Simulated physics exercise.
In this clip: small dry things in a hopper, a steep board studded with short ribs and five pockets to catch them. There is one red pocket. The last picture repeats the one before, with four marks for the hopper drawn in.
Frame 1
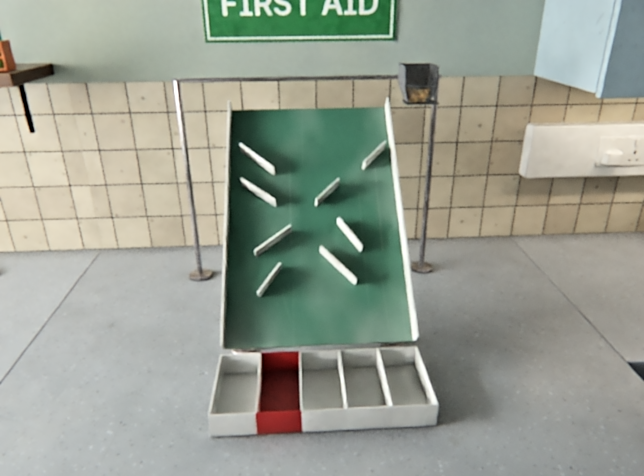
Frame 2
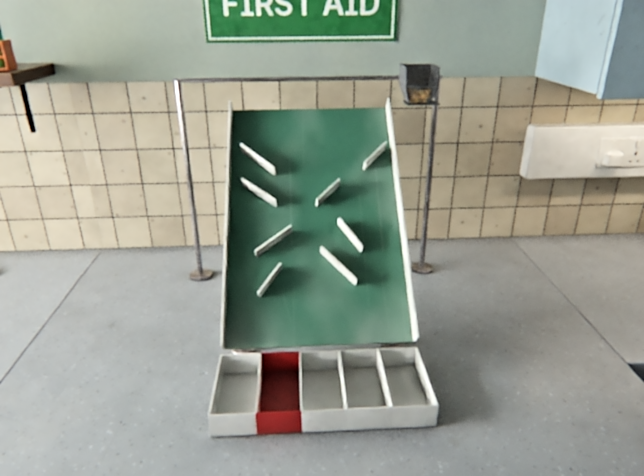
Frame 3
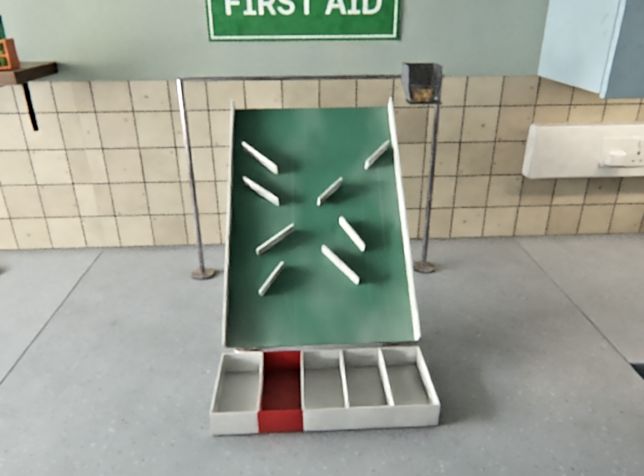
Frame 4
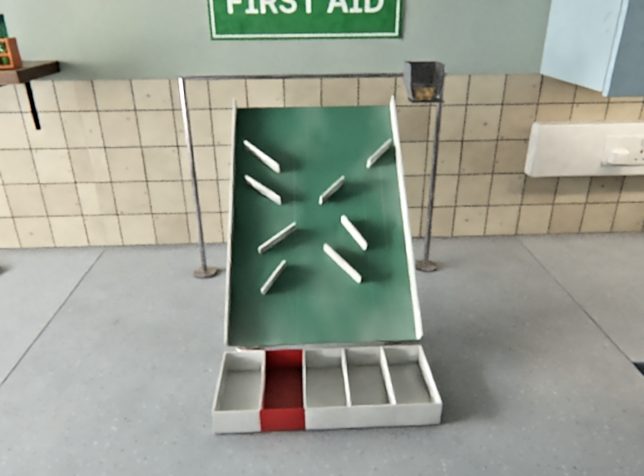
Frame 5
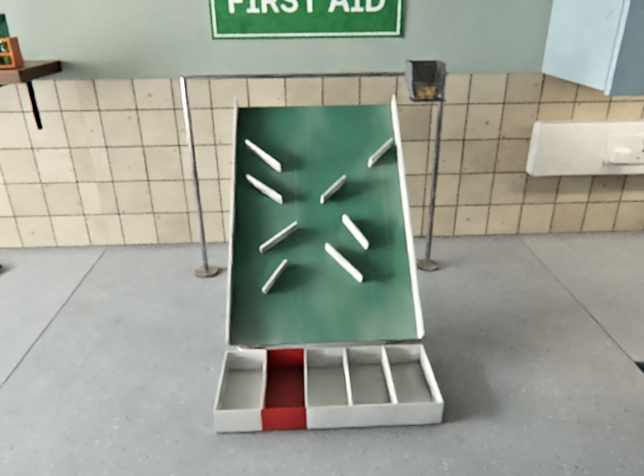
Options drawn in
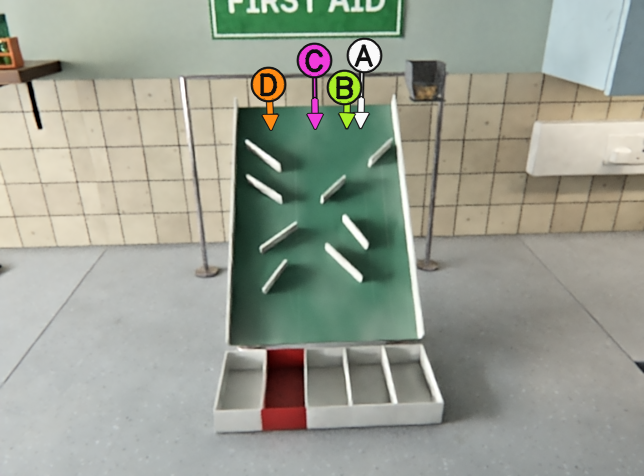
A steep green board with white ribs stands above five pockets, one red, barely shifting in view.
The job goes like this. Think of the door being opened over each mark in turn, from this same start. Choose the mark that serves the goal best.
Go for C.
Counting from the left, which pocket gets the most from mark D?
It is the third one.
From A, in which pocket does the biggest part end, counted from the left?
The fifth from the left.
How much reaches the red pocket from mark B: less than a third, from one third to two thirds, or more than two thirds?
Mark B gives less than a third.
On the marked copy, mark A meets the board at (360, 122); mark B meets the board at (346, 122); mark C meets the board at (315, 123); mark D meets the board at (270, 124).
If A is chosen, a small share in the red pocket, the bulk in other pockets, only a few outside the box.
If B is chosen, a small share in the red pocket, the bulk in other pockets, a small share outside the box.
If C is chosen, close to a third in the red pocket, close to half in other pockets, a small share outside the box.
If D is chosen, only a few in the red pocket, the bulk in other pockets, a small share outside the box.
